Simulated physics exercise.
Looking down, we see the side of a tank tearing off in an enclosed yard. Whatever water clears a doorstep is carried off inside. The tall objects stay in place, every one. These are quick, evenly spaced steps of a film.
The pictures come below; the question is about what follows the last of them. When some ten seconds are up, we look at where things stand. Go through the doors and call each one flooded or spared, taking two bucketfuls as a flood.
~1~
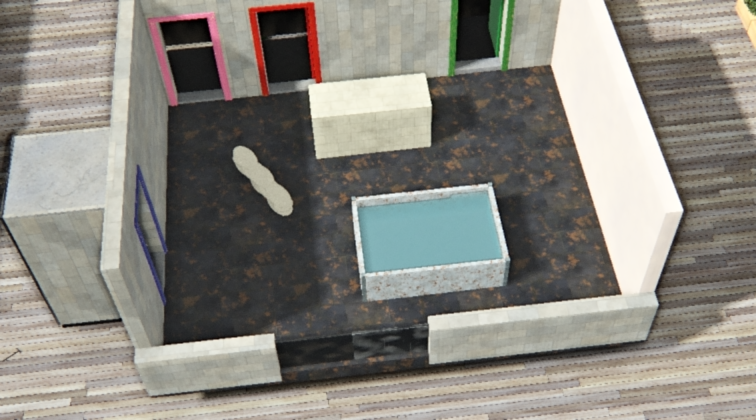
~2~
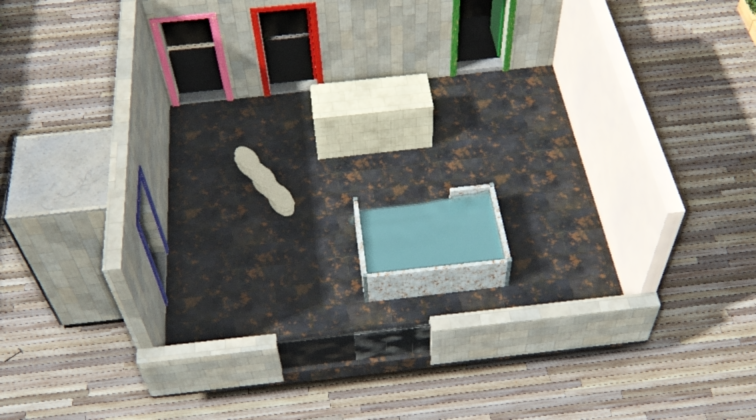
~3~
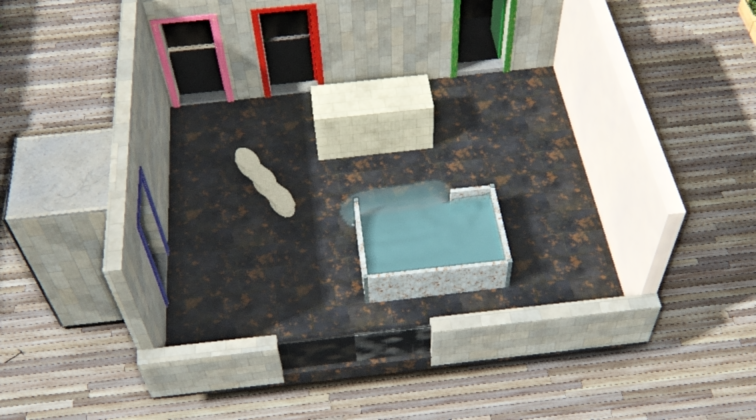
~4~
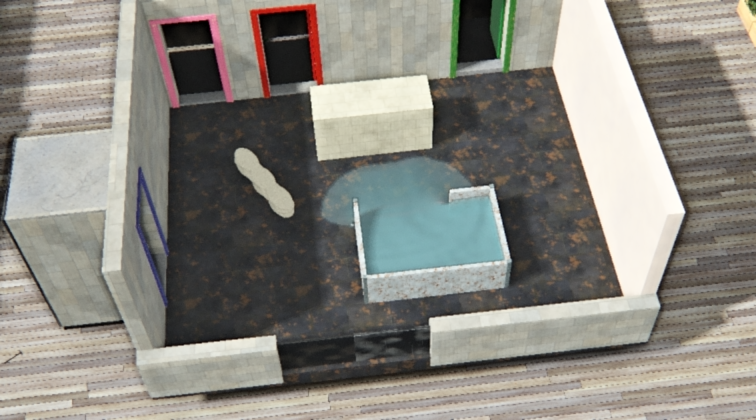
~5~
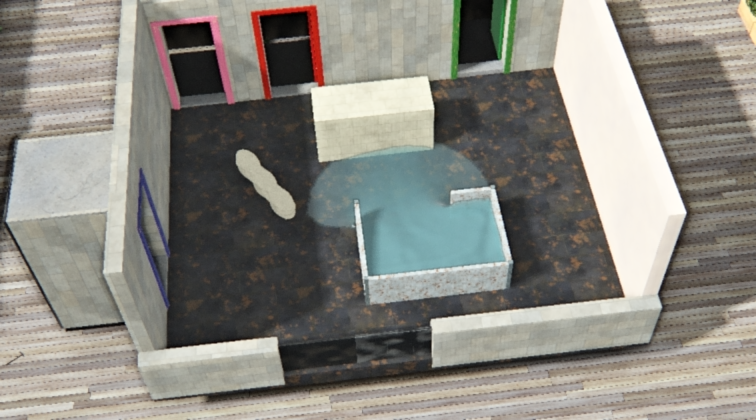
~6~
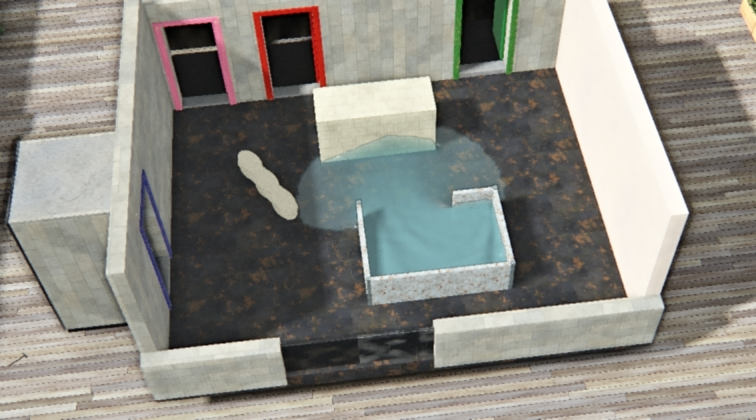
Pink door: Flooded, blue door: Spared, green door: Spared, red door: Flooded.
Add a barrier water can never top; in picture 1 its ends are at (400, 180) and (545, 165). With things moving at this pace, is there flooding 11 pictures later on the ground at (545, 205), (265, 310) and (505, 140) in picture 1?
In order: Soaked, untouched, soaked.
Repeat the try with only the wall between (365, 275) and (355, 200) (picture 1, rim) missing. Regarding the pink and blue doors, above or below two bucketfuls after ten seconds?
Lab note: Pink tops the threshold; blue tops the threshold.
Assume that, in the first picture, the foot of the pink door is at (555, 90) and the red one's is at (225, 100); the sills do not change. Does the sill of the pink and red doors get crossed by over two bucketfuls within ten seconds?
Pink is flooded, red is flooded.
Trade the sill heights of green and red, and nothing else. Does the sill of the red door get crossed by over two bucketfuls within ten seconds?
Briefly put, the red door misses the mark.
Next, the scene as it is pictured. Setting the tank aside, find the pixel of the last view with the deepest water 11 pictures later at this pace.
Somewhere near (286, 197).
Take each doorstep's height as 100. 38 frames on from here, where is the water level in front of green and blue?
I'd say around 50 and 30 in a hundred.
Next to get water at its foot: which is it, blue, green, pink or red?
My pick for first is the green door.
A moment on, water covers 20 % of the floor; the pink door not reached, the blue door not reached, the green door not reached, the red door not reached.
Next, water covers 35 % of the floor; the pink door wet at the sill, nothing in, the blue door not reached, the green door wet at the sill, nothing in, the red door not reached.
Then, water covers 55 % of the floor; the pink door over two buckets in, the blue door not reached, the green door wet at the sill, nothing in, the red door under two buckets in.
Later, water covers 90 % of the floor; the pink door far over two buckets in, the blue door wet at the sill, nothing in, the green door wet at the sill, nothing in, the red door over two buckets in.
In the end, water covers 95 % of the floor; the pink door far over two buckets in, the blue door wet at the sill, nothing in, the green door wet at the sill, nothing in, the red door over two buckets in.
